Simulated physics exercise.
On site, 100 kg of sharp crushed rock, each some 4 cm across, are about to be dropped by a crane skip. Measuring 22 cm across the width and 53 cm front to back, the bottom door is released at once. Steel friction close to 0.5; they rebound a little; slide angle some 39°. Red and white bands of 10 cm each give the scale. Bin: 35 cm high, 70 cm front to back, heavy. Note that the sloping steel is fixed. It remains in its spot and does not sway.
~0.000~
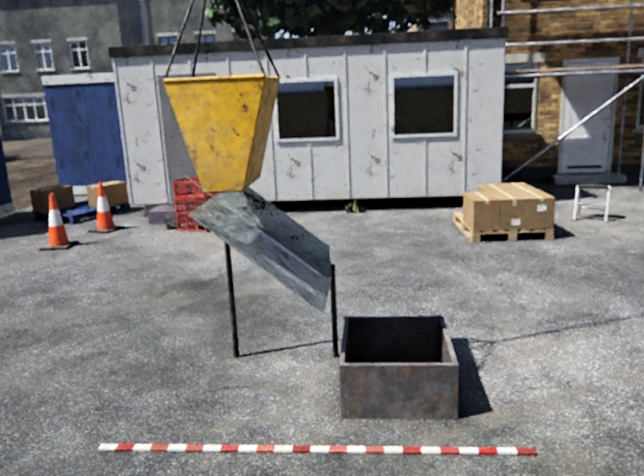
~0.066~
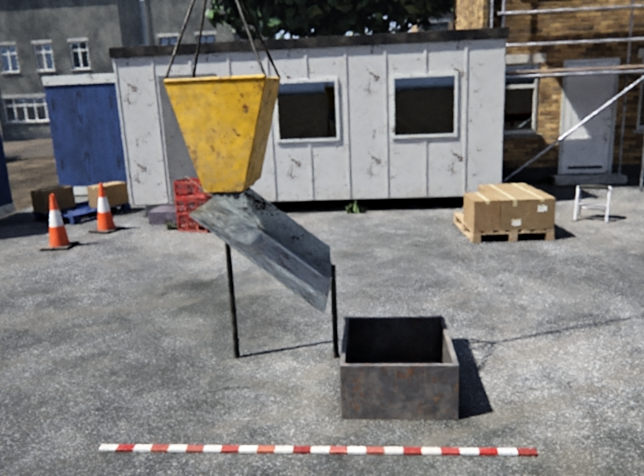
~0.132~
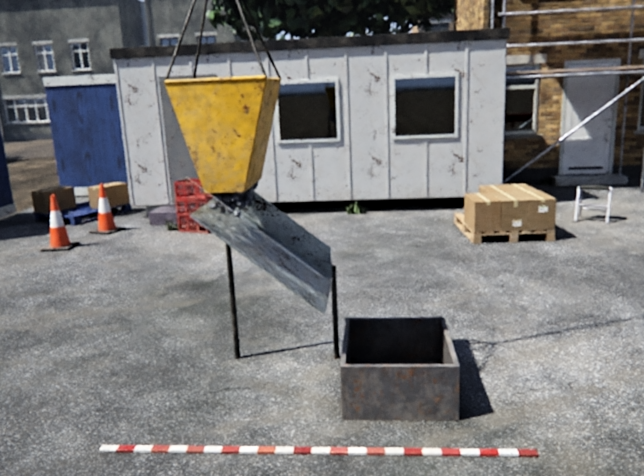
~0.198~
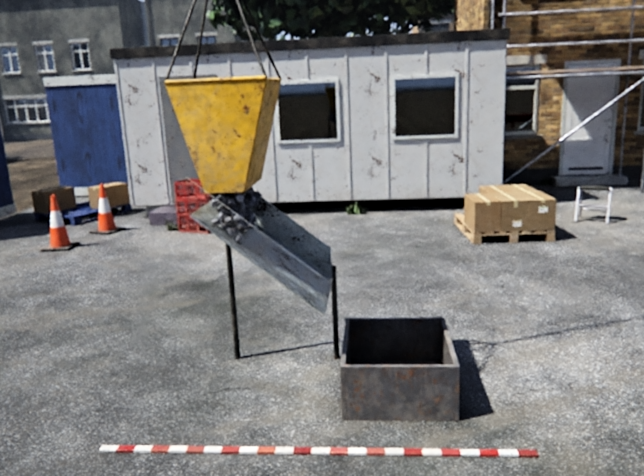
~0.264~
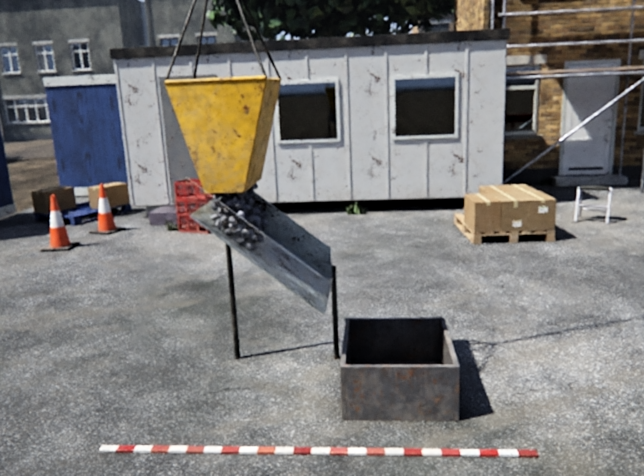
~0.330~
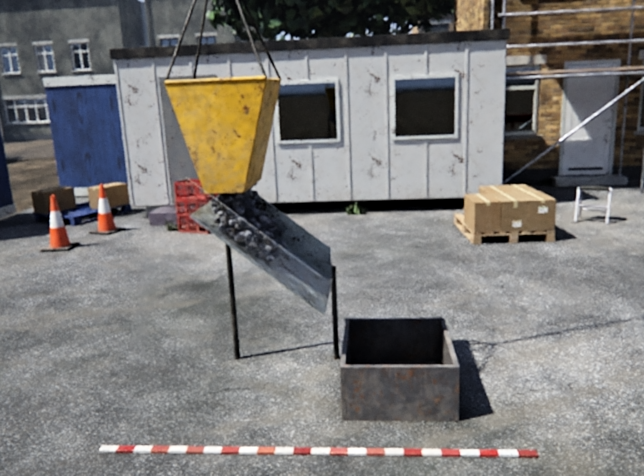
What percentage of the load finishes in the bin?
About 100 per cent.
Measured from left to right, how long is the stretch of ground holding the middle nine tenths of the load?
50 cm.
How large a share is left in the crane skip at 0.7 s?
Held: Near 15 %.
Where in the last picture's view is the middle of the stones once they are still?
I'd point to close to (398, 371) in the last picture.
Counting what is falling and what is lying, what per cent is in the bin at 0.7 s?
Share: Around 5 %.
After 0.7 s, 16 % in the crane skip, 72 % on the steel, 6 % falling or lying left of the bin, 6 % falling or lying in the bin; the stones farthest right are at (394, 353).
After 1.1 s, 0 % in the crane skip, 43 % on the steel, 9 % falling or lying left of the bin, 48 % falling or lying in the bin; the stones farthest right are at (443, 380).
After 1.7 s, 0 % in the crane skip, 1 % on the steel, 3 % falling or lying left of the bin, 96 % falling or lying in the bin; the stones farthest right are at (442, 375).
After 2.6 s, 0 % in the crane skip, 100 % falling or lying in the bin; the stones farthest right are at (442, 374).
After 4.5 s, 0 % in the crane skip, 100 % in the bin; the stones farthest right are at (442, 374).
